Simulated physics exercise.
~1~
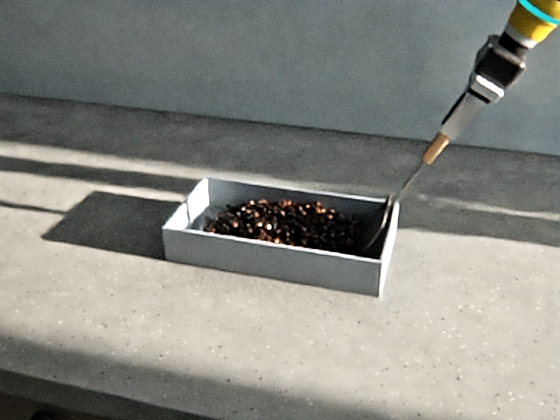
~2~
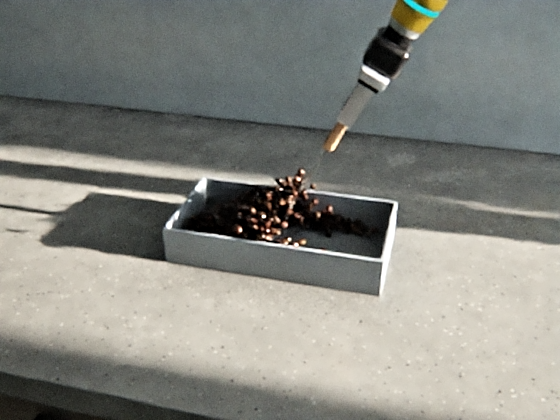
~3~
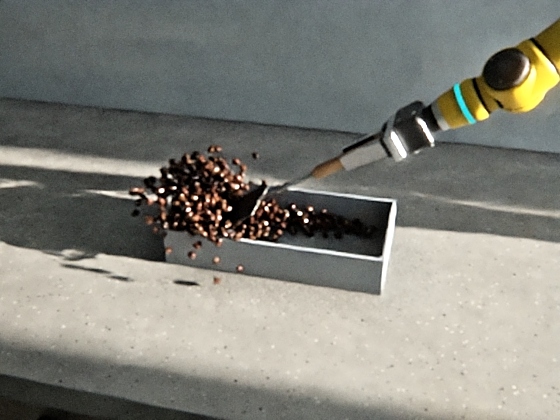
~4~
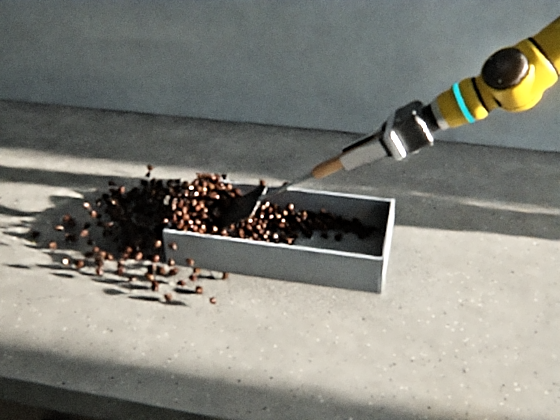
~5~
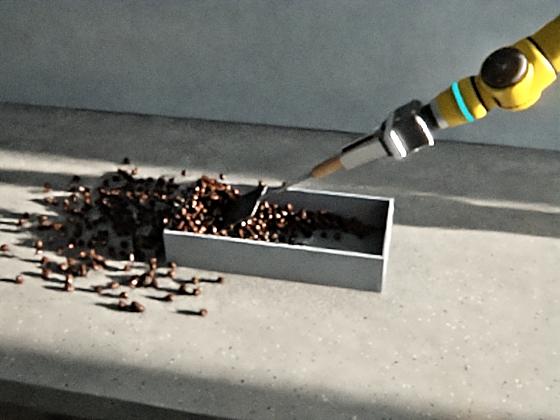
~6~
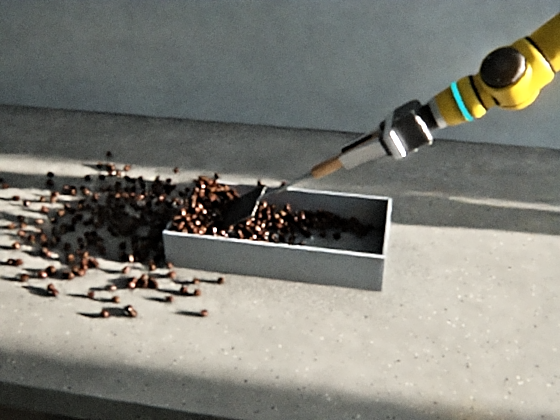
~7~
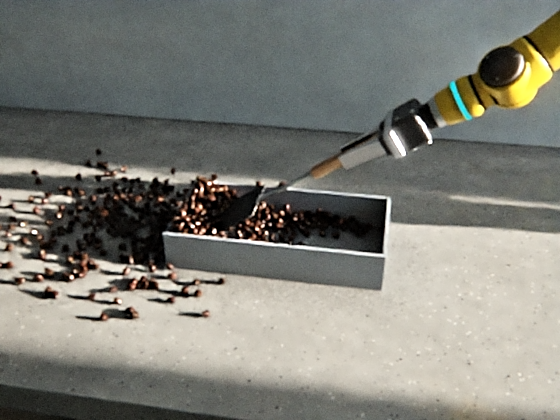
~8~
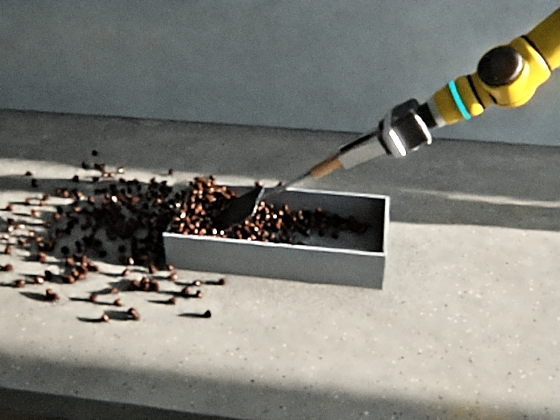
On a grey counter, a robot arm's turner sweeps beans leftward, spilling some outside the trough.
